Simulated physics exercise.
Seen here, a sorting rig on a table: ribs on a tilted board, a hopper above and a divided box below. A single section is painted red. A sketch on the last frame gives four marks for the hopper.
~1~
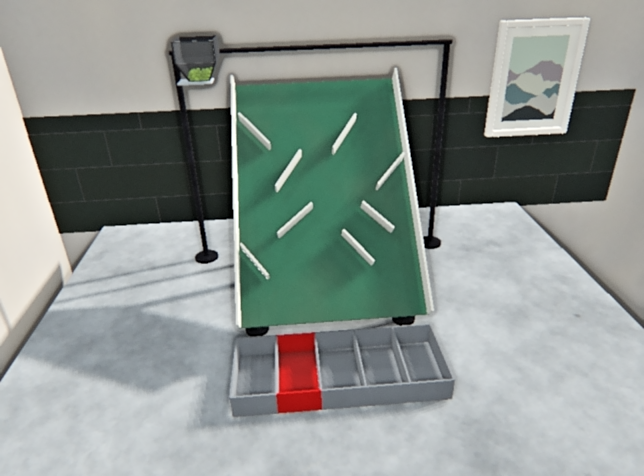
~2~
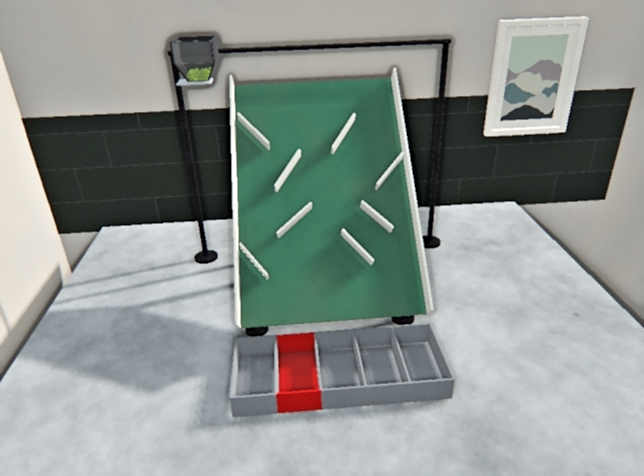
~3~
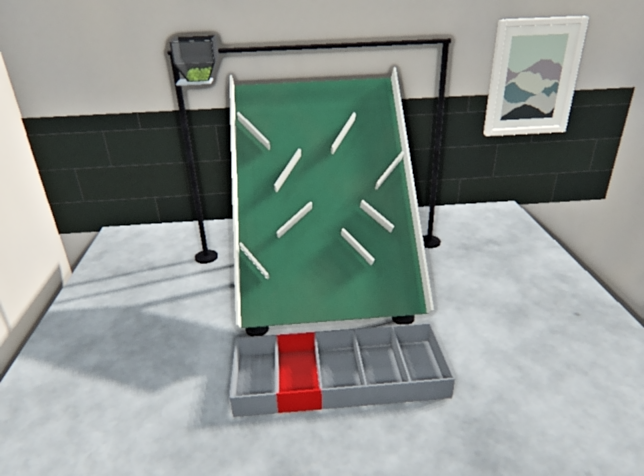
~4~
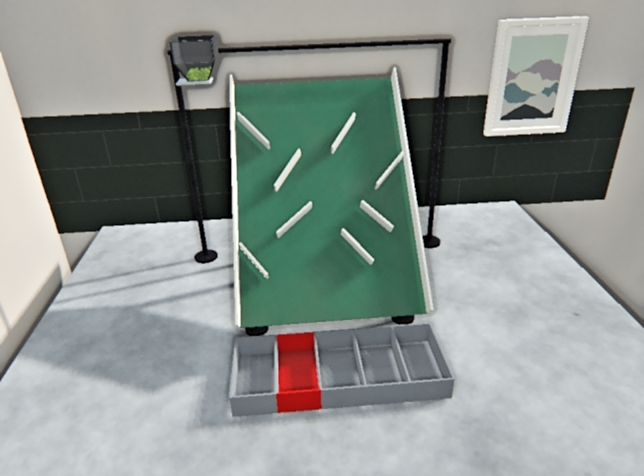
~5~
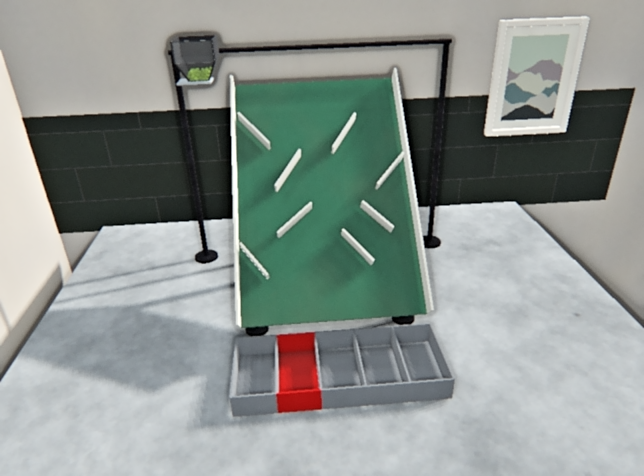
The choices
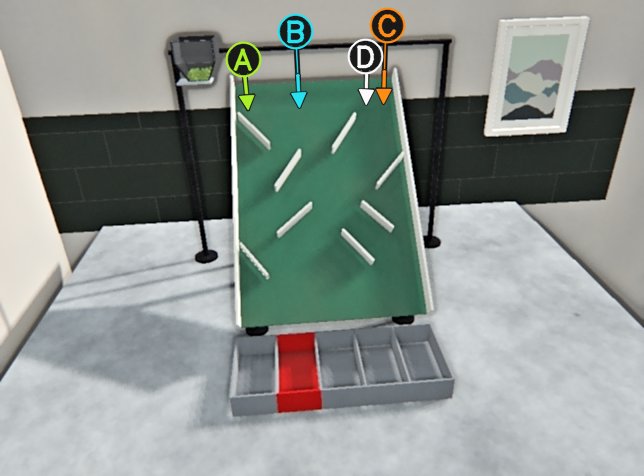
On a tabletop, a green tilted board with white ribs standing still above a divided grey box with one red section.
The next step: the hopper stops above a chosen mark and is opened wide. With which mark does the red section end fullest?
A beats the others.
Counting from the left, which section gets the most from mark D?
The fifth from the left.
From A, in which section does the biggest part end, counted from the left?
It is the second one.
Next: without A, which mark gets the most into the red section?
Here it is mark B.
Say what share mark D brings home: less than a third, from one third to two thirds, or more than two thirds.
Less than a third.
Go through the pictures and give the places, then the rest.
Hopper at (200, 73), dried peas, door shut, in the first picture.
Ribs (238, 113) to (269, 143), (333, 147) to (355, 113), (275, 186) to (300, 149), in the second picture.
Ribs (378, 183) to (403, 152), (277, 233) to (311, 202), (362, 201) to (393, 227), in the third picture.
Ribs (240, 243) to (267, 275), (343, 229) to (373, 260), in the fourth picture.
Red section at (299, 400), number 2 of 5 from the left, in the fifth picture.
On the marked copy, mark A meets the board at (247, 104); mark B meets the board at (299, 102); mark C meets the board at (383, 98); mark D meets the board at (366, 99).
For mark A, about two thirds in the red section, about a quarter in other sections, a small part held on the board.
For mark B, about a third in the red section, about two thirds in other sections.
For mark C, about a quarter in the red section, about two thirds in other sections, a stray few held on the board, a small part outside the box.
For mark D, about a quarter in the red section, about two thirds in other sections, a small part held on the board.
